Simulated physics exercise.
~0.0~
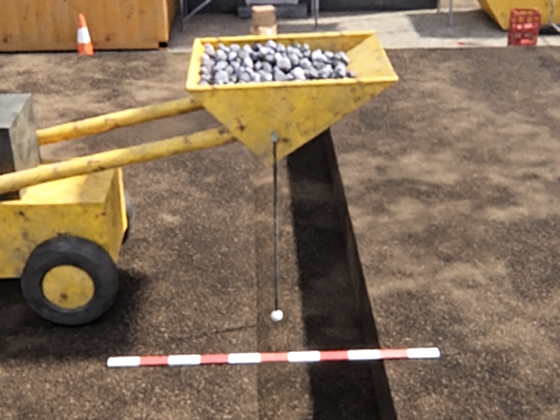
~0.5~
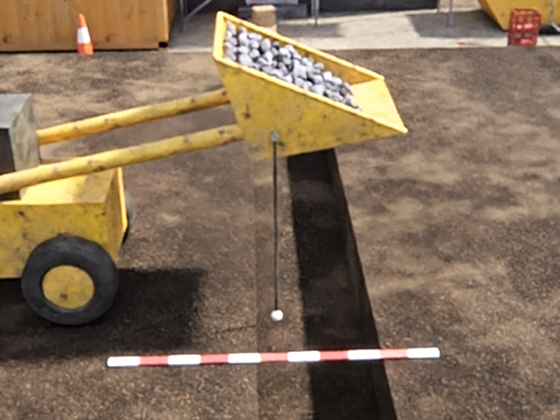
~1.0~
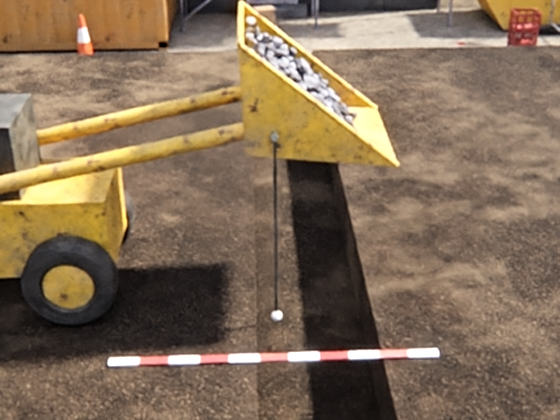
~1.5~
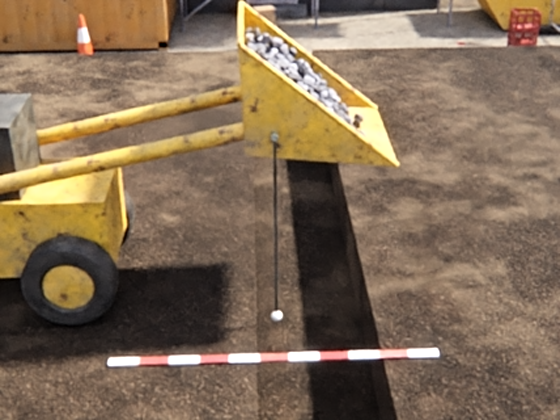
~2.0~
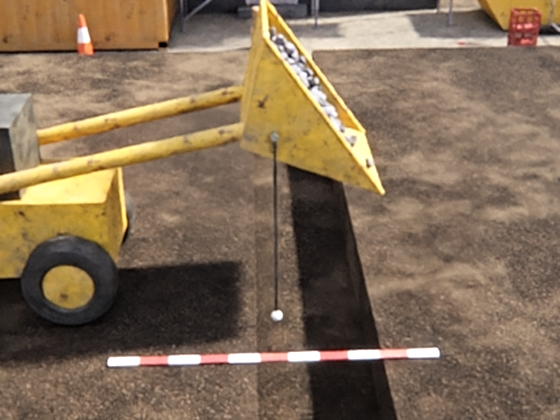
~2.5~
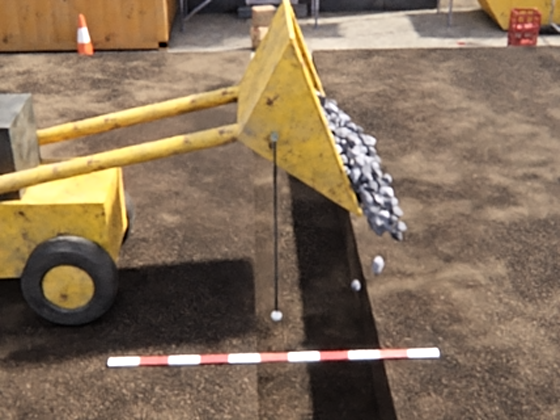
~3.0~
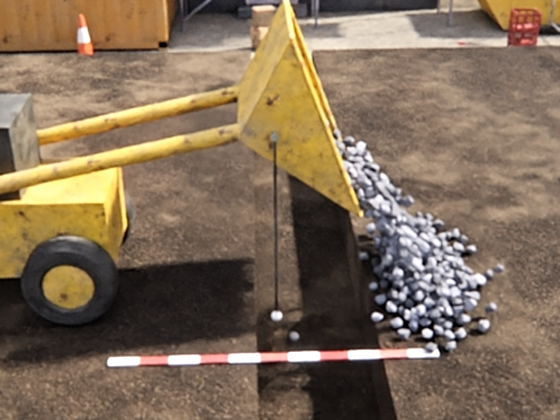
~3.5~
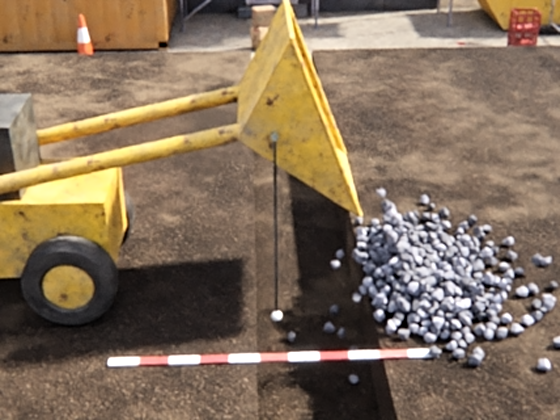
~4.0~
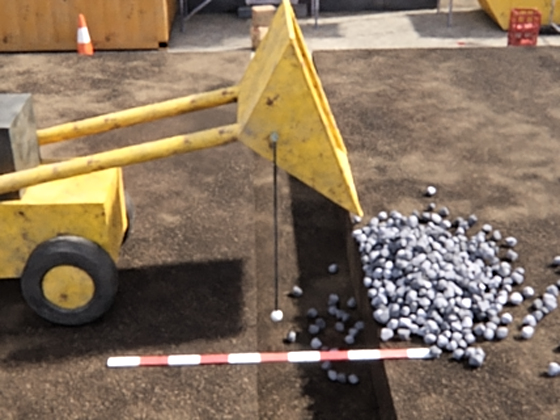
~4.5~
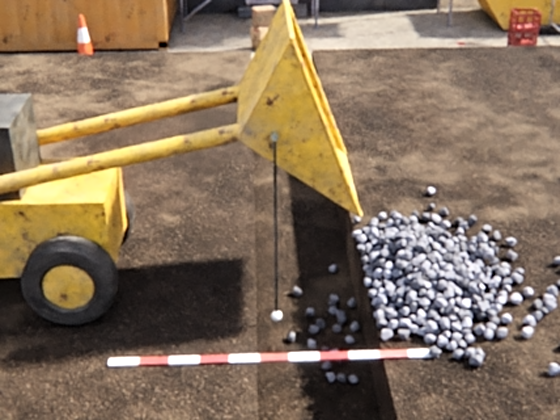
A yellow loader stands at the left of a brown dirt yard, seen from slightly above and to the side, its raised bucket of grey stones held over a dark, narrow trench. A rod with a white ball hangs below the bucket, a red and white striped staff lies in front, and an orange cone stands behind. The bucket tips forward to the right, pauses with its load still inside, then tilts steeply. The stones pour over its lip, mostly beyond the trench, and spread into a heap. The bucket stays tipped and empty, with a few stones in the trench.
